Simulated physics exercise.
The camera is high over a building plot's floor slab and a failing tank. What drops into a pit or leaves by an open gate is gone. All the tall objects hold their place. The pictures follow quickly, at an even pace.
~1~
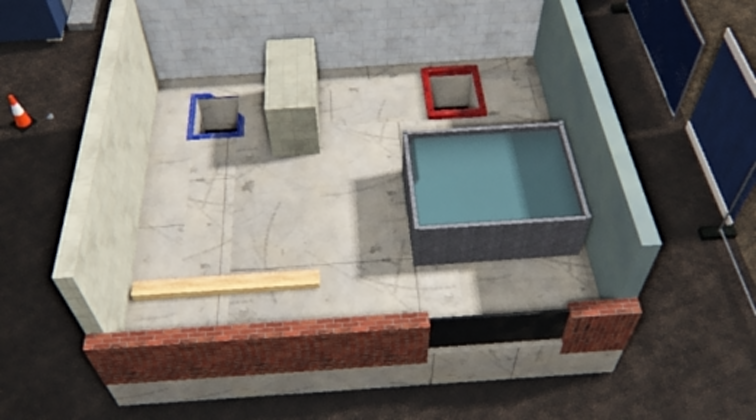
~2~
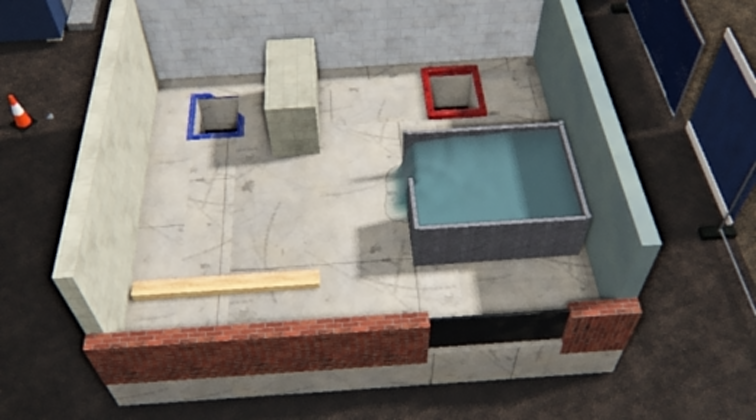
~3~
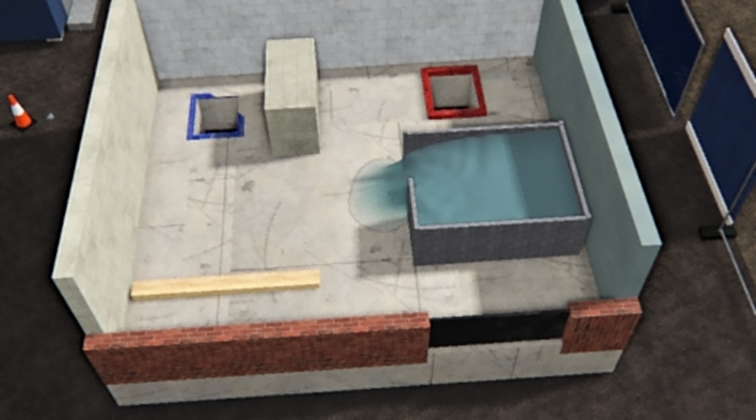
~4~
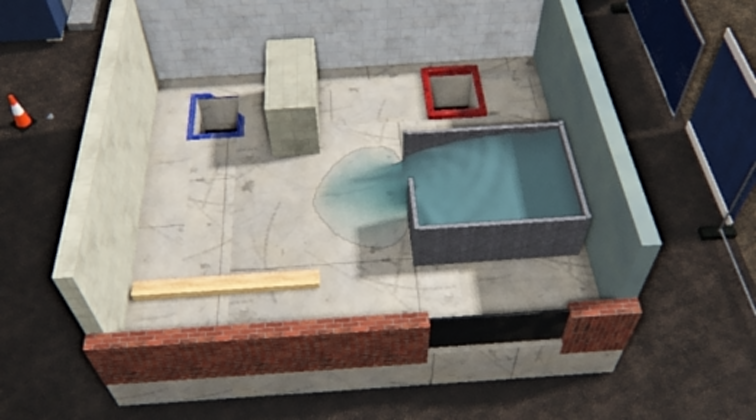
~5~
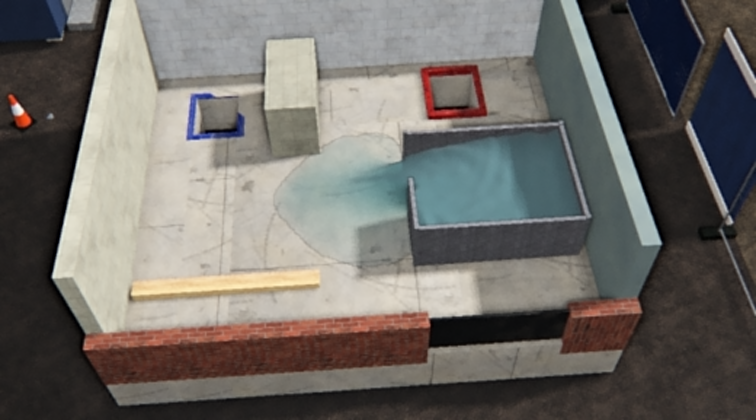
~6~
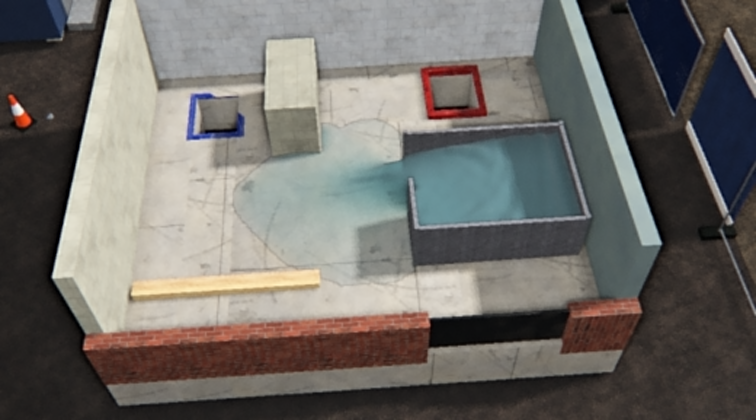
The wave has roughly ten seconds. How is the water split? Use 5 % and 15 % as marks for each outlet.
One by one: The gate takes under 5 %; the red pit takes under 5 %; the blue pit takes over 15 %.
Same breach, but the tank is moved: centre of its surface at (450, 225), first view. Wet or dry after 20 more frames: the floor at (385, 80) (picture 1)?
Answer: Dry.
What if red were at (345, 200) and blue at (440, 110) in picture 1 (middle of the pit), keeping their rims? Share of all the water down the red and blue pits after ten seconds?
Parts in a hundred: Red 50, blue 4.
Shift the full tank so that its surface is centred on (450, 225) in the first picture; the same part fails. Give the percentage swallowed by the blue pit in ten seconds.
Per cent: Blue 35.
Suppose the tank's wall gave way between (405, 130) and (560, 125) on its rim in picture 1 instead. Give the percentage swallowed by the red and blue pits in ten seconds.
Parts in a hundred: Red 35, blue 8.
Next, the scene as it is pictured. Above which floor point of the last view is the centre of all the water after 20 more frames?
Roughly at (349, 201).
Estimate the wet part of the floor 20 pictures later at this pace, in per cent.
Near 60 in a hundred.
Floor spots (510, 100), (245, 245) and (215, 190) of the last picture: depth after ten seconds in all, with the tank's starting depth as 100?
Roughly 2, 16 and 14 per cent, in turn.
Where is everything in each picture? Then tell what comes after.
Still water in the tank at (492, 176), in the first picture.
Water pours out at (409, 182) and has run to (401, 168), in the second picture.
Water pours out at (409, 183) and has run to (356, 211), in the third picture.
Water pours out at (409, 184) and has run to (322, 211), in the fourth picture.
Water pours out at (409, 183) and has run to (281, 193), in the fifth picture.
Water pours out at (409, 183) and has run to (240, 190), in the sixth picture.
A moment on, water covers 40 % of the floor; the gate 0 %, the red pit 0 %, the blue pit 0 %.
Next, water covers 50 % of the floor; the gate 0 %, the red pit 0 %, the blue pit 0 %.
Then, water covers 60 % of the floor; the gate 0 %, the red pit 0 %, the blue pit 2 %.
Later, water covers 85 % of the floor; the gate 0 %, the red pit 0 %, the blue pit 9 %.
In the end, water covers 95 % of the floor; the gate 0 %, the red pit 0 %, the blue pit 18 %.
